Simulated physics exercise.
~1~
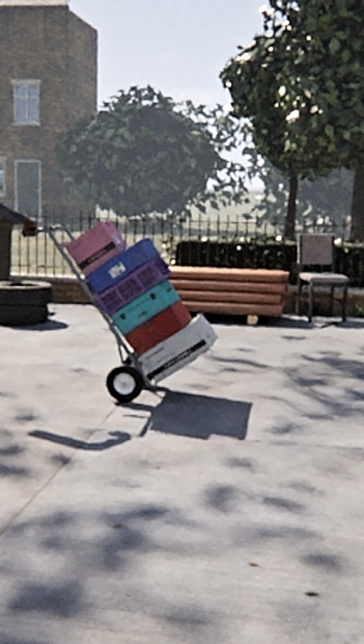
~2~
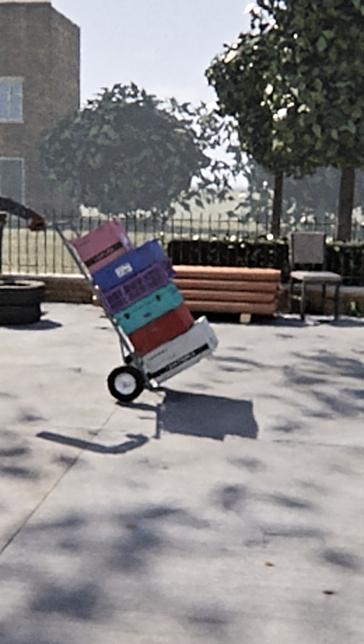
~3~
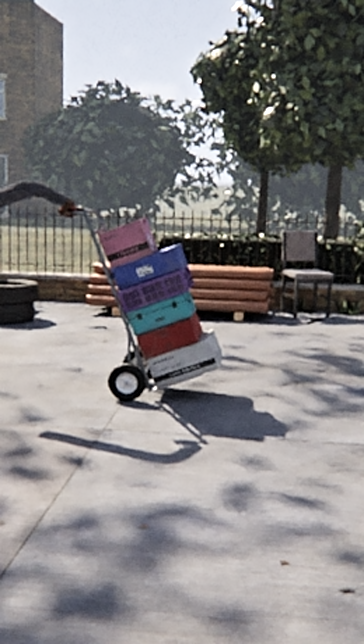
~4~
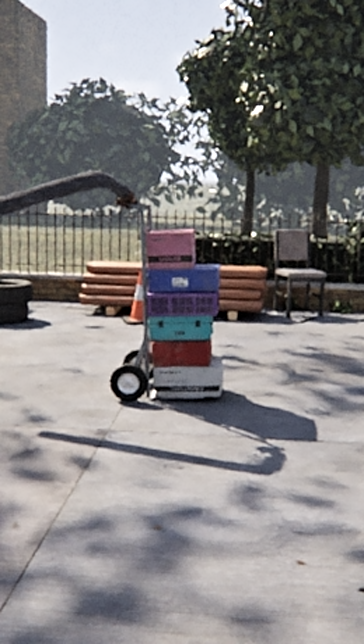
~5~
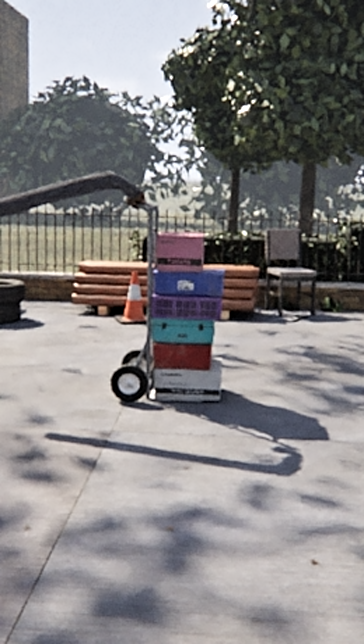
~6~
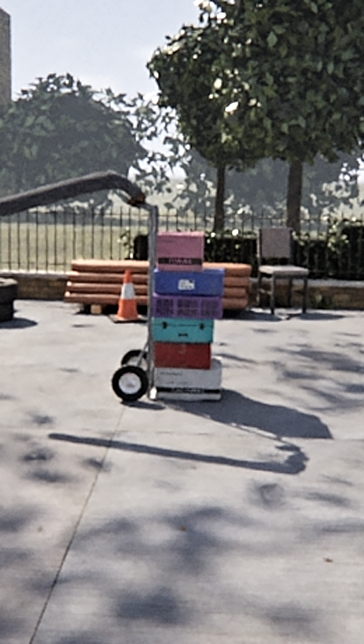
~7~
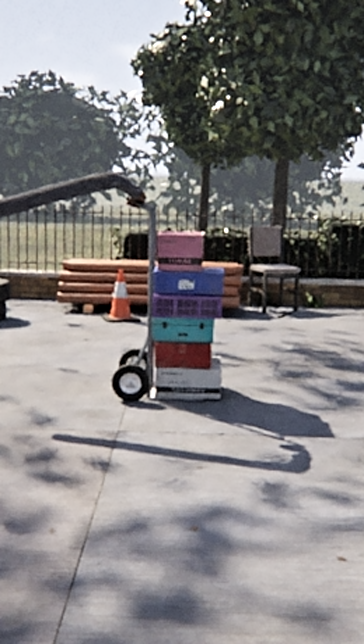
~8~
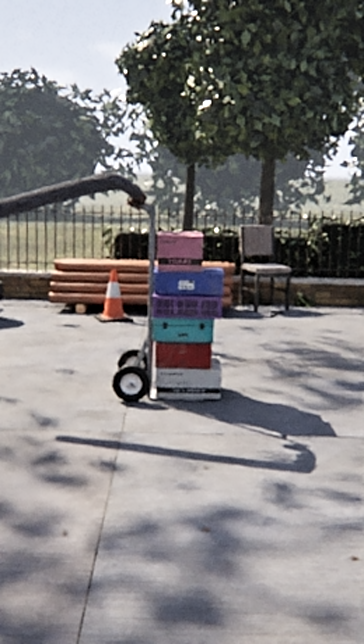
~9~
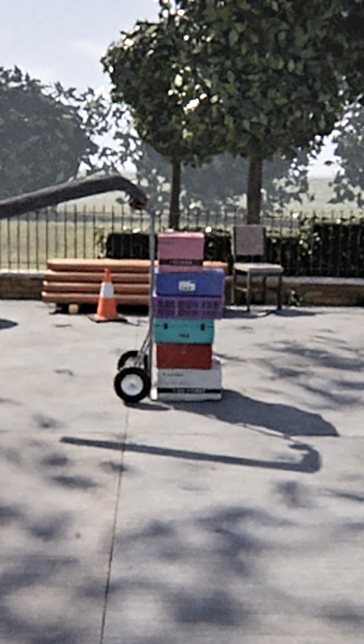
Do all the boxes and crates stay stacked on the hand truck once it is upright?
Yes, every one of them stays in the stack, and none falls off when the hand truck comes to a stop.
